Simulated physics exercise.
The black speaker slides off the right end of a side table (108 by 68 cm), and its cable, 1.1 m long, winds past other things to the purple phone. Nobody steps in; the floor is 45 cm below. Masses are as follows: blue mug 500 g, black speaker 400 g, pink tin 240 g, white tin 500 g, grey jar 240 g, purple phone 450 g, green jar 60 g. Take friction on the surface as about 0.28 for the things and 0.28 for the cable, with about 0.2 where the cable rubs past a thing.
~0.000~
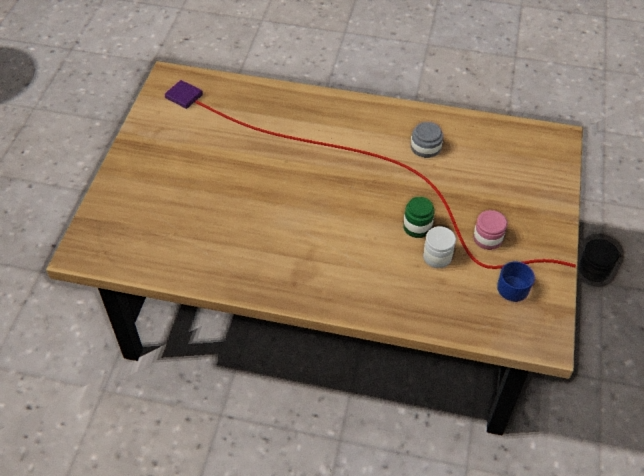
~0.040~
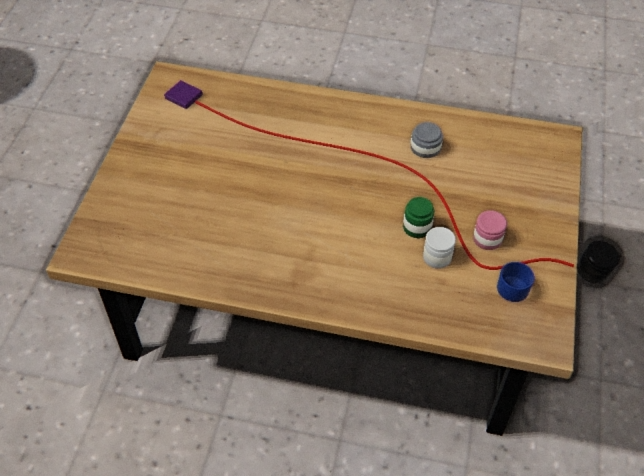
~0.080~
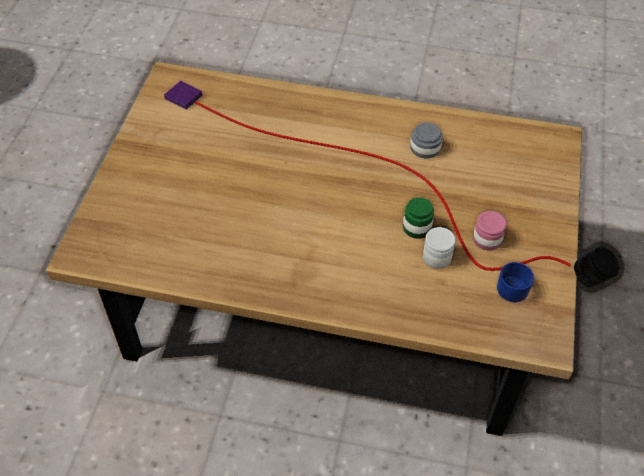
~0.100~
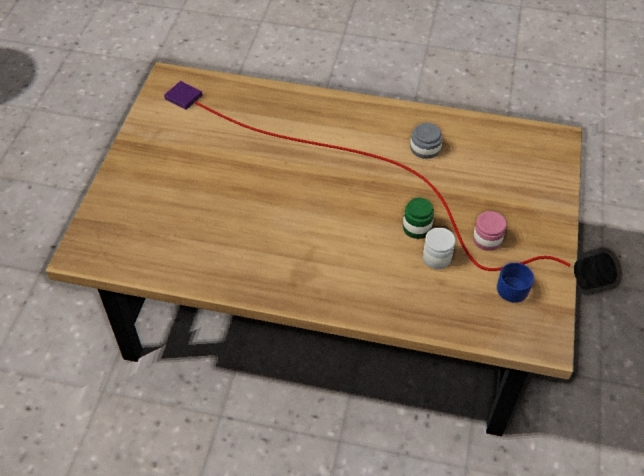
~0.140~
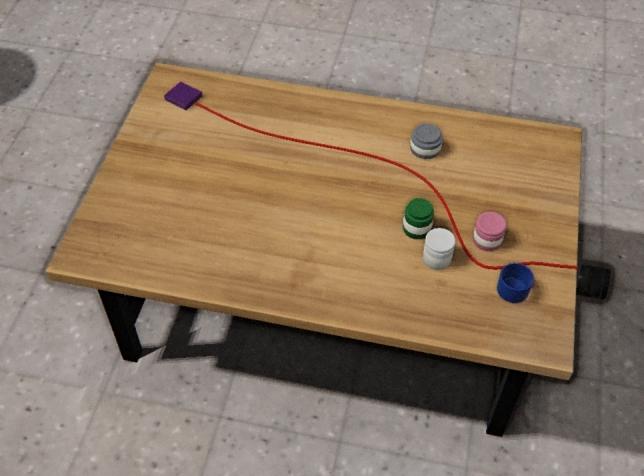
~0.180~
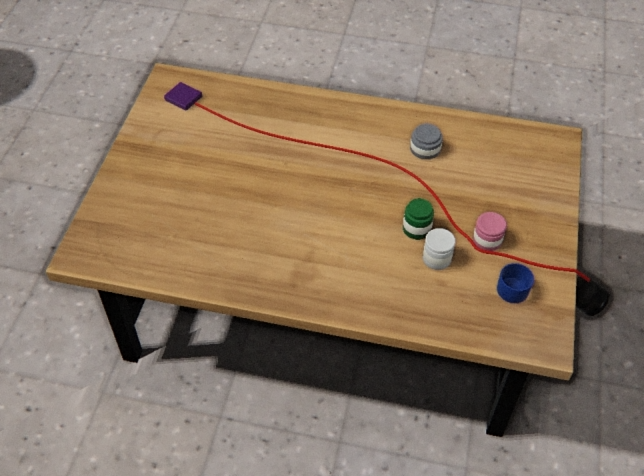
A black speaker shifts and turns slightly just beyond the right edge of a wooden side table on a grey tiled floor, seen from above at an angle by a still camera. Its red cable runs from a purple phone at the upper left past grey, green, white, pink and blue containers on the right. The speaker lowers a little, and the cable straightens near the blue mug, while the containers barely move.
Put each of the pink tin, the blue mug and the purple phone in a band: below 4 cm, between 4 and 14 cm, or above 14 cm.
In the end the pink tin will go a fair way, the blue mug will go almost nowhere, the purple phone will go a long way.
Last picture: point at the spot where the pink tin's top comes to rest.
It comes to rest at about (510, 199).
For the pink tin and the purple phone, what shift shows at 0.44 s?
Measured: Pink tin at 8 cm, purple phone at 15 cm.
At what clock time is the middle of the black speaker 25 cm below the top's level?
At about 0.46 s.
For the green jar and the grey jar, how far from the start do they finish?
For the green jar it's 2 cm, while the grey jar comes to 0 cm.
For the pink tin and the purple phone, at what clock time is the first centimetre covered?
On the clock, pink tin 0.26 s and purple phone 0.26 s.
By 0.4 s, the cable's tail end at (239, 127); purple phone 14 cm off its start, pink tin 8 cm off its start, black speaker over the edge.
By 0.7 s, the cable's tail end at (300, 149); purple phone 30 cm off its start, pink tin 8 cm off its start, black speaker over the edge.
By 0.9 s, the cable's tail end at (328, 159); purple phone 38 cm off its start at (312, 153), pink tin 8 cm off its start at (510, 199), black speaker over the edge.
By 1.2 s, the cable's tail end at (328, 159); purple phone 38 cm off its start, pink tin 8 cm off its start, black speaker over the edge.
By 2.4 s, the cable's tail end at (328, 159); purple phone 38 cm off its start at (312, 153), pink tin 8 cm off its start at (510, 199), blue mug 0 cm off its start at (517, 277), black speaker over the edge.
